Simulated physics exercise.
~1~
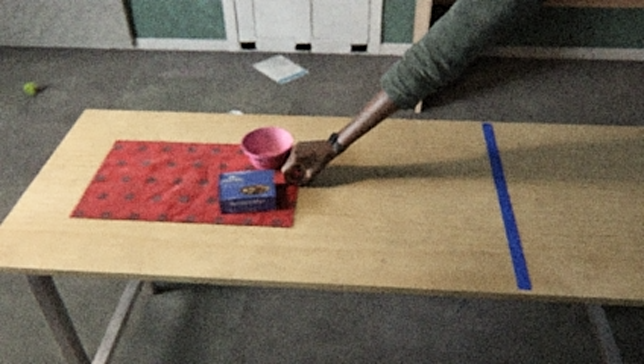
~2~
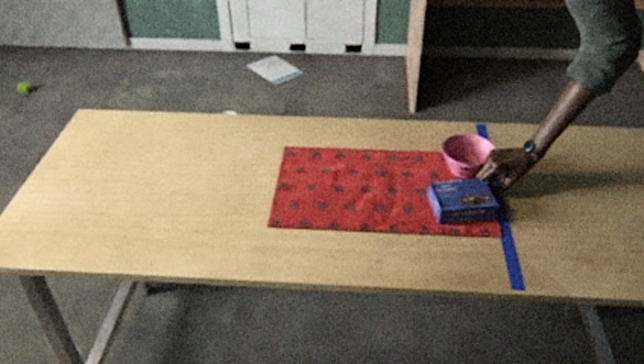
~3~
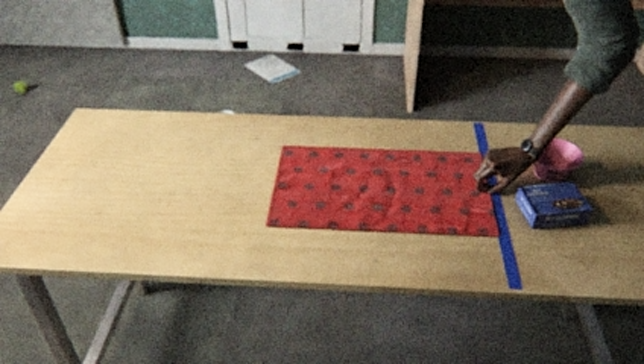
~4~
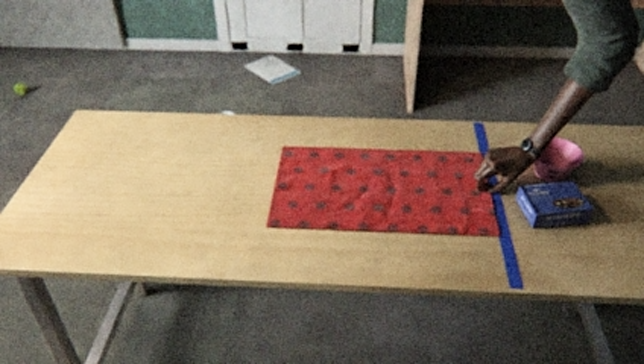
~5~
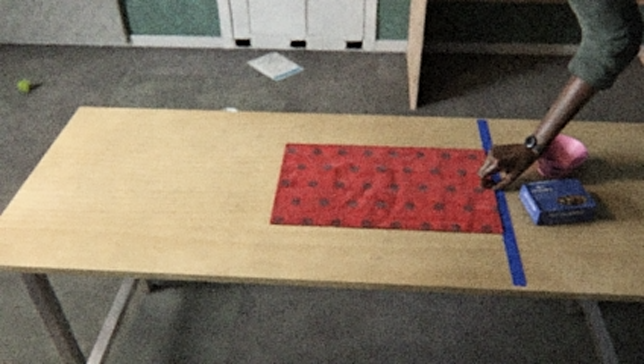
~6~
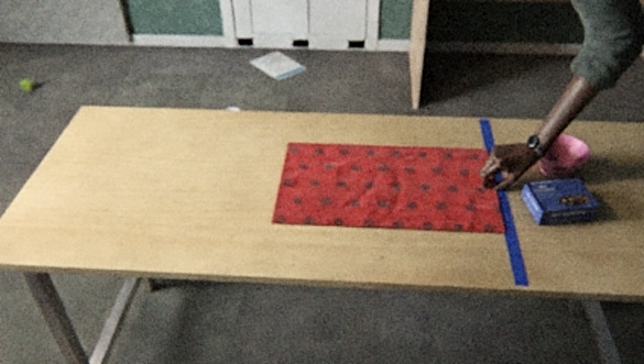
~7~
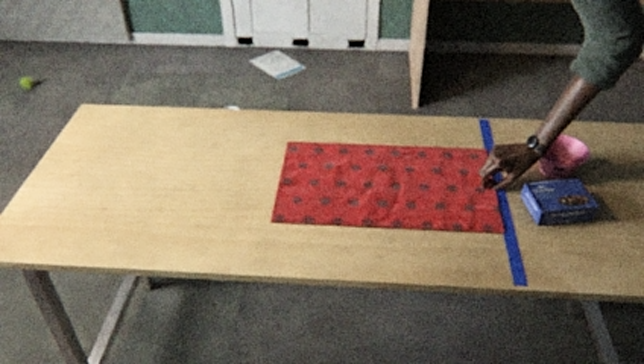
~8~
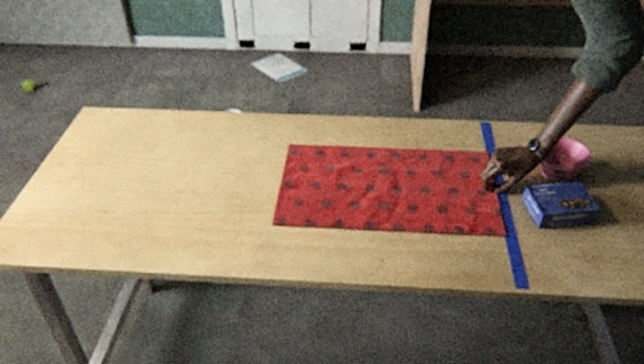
At the start, a hand grips the right edge of a red patterned table runner on a wooden table, with a pink bowl and a blue packet resting near that edge. The hand pulls the runner to the right towards a strip of blue tape, and both objects ride along on the cloth. The runner's leading edge reaches the tape and stops there. The bowl and the packet keep sliding right, off the cloth and past the tape. They come to rest on the bare table, while the hand stays at the runner's edge.
